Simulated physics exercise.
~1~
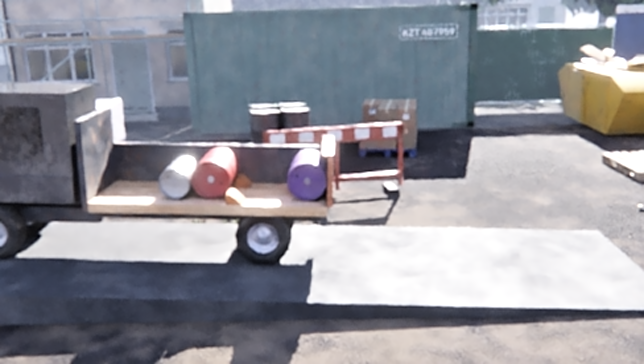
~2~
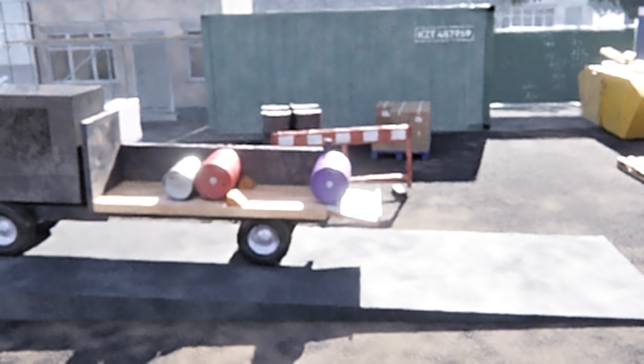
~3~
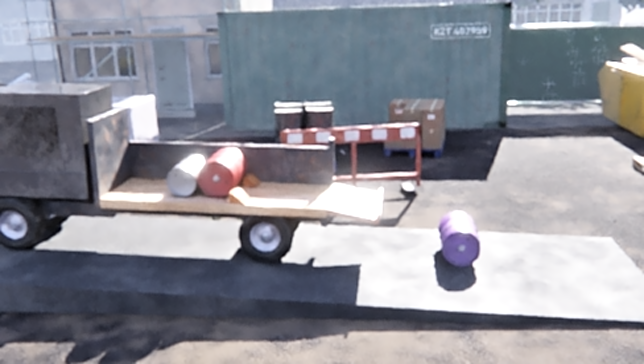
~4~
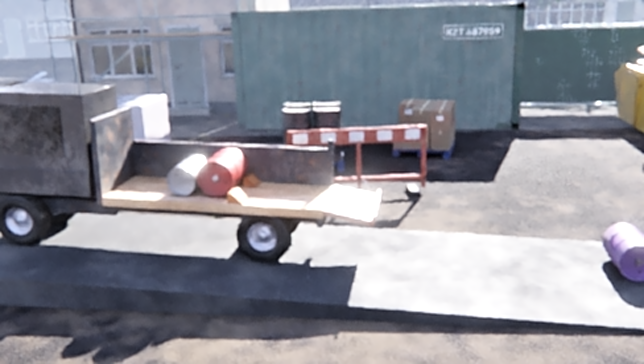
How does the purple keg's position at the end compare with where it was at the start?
At the start it lies on the truck bed beside the closed tailgate. By the end it is on the ground well to the right of the truck, at the edge of the view.
